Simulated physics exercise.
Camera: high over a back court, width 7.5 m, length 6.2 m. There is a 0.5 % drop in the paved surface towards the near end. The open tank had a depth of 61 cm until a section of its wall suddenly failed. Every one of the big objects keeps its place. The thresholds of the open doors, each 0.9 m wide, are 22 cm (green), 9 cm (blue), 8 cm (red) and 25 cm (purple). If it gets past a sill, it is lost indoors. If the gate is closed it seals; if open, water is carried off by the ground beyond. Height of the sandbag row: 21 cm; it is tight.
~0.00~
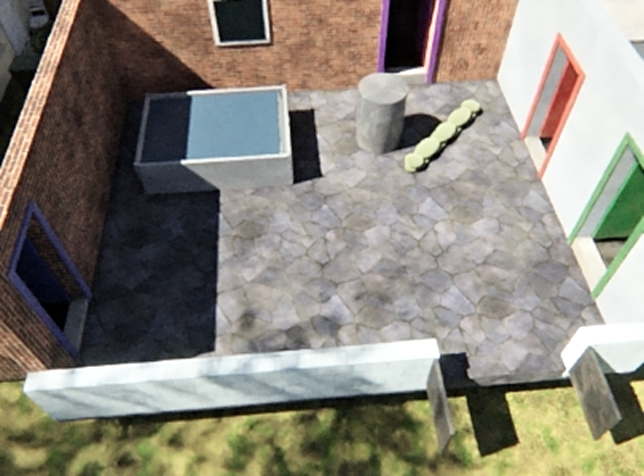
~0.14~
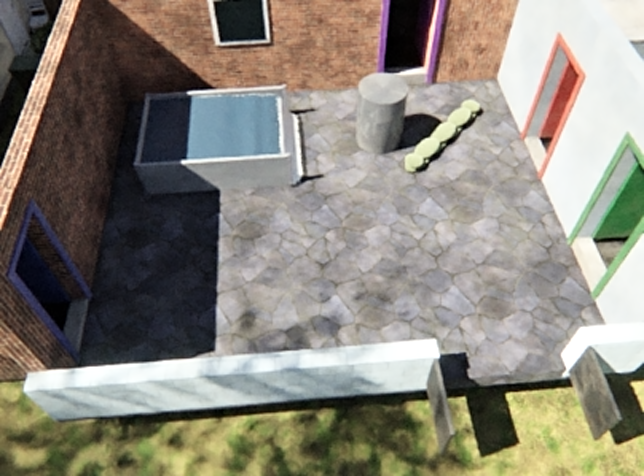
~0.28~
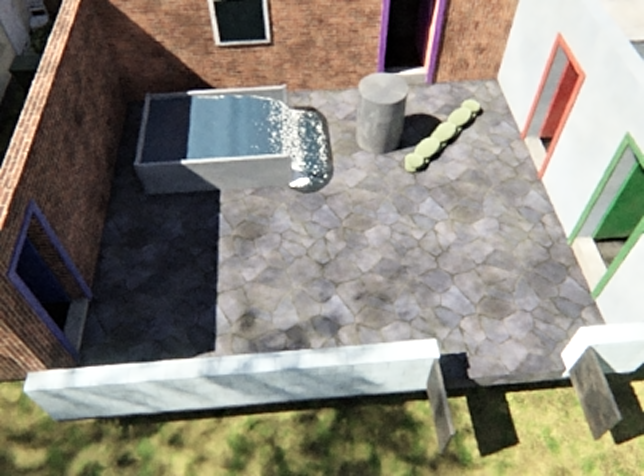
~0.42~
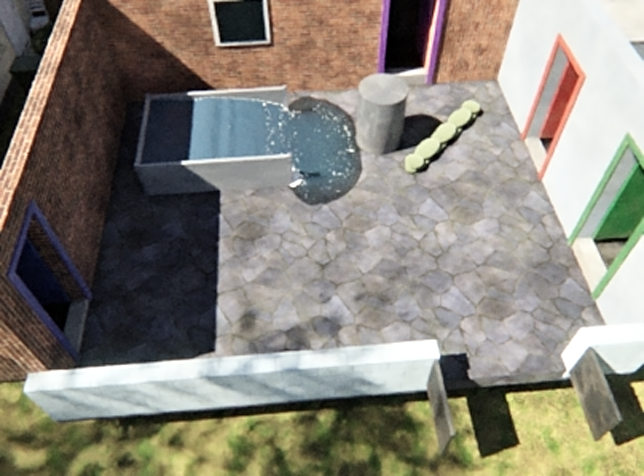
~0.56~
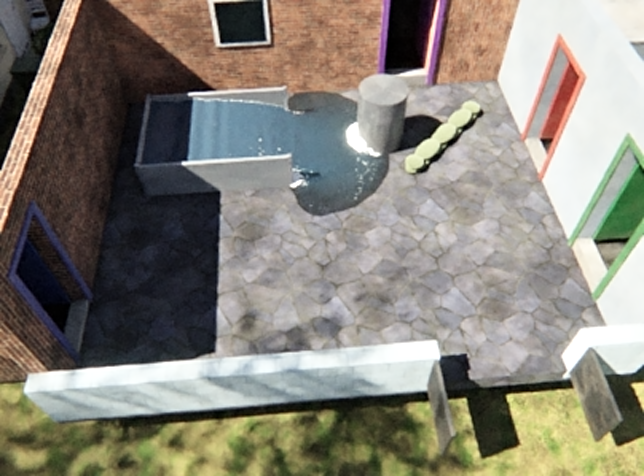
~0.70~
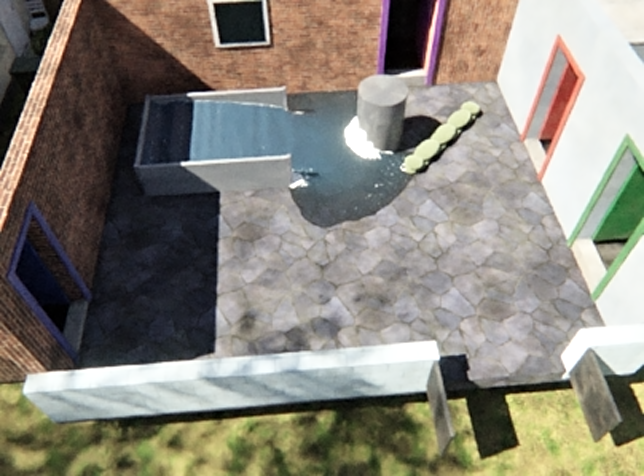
The clip shows a paved back court from above, where water pours out of the right end of an open tank, spreads across the paving, washes around a grey cylinder and reaches a row of pale green sandbags.
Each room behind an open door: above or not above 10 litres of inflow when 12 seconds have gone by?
Green door: Not above, blue door: Not above, red door: Not above, purple door: Not above.
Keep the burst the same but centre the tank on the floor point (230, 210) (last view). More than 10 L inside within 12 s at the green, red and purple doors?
With respect to that limit, green ends up inside it, red ends up outside it, purple ends up inside it.
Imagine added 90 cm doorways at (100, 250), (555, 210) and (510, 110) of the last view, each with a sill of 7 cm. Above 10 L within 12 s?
In turn: Short of it, beyond it, beyond it.
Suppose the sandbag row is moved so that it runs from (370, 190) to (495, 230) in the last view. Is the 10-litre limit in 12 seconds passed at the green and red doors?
Against the limit, the green door stays within it and the red door goes beyond it.
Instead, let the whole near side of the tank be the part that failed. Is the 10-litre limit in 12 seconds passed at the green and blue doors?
The green door comes out less than that and the blue door more than that.
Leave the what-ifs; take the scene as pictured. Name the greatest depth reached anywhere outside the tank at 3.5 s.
I'd put it at close to 32 cm.
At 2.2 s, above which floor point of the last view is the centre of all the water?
Pixel position near (322, 150).
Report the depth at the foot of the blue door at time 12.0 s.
Some 7.5 cm.
After 1.4 s water covers 25 % of the floor and is deepest (40 cm) near (352, 145); green door not reached, blue door not reached, red door not reached, purple door 21 cm at the sill, 0 L in.
After 2.2 s water covers 35 % of the floor and is deepest (36 cm) near (352, 145); green door 10 cm at the sill, 0 L in, blue door not reached, red door not reached, purple door 20 cm at the sill, 0 L in.
After 3.5 s water covers 55 % of the floor and is deepest (32 cm) near (495, 93); green door 14 cm at the sill, 0 L in, blue door not reached, red door 6 cm at the sill, 1 L in, purple door 14 cm at the sill, 0 L in.
After 7.0 s water covers 65 % of the floor and is deepest (14 cm) near (409, 141); green door 10 cm at the sill, 0 L in, blue door not reached, red door 4 cm at the sill, 1 L in, purple door 9 cm at the sill, 0 L in.
After 12.0 s water covers 90 % of the floor and is deepest (10 cm) near (126, 391); green door 4 cm at the sill, 0 L in, blue door 8 cm at the sill, 1 L in, red door 2 cm at the sill, 1 L in, purple door 4 cm at the sill, 0 L in.
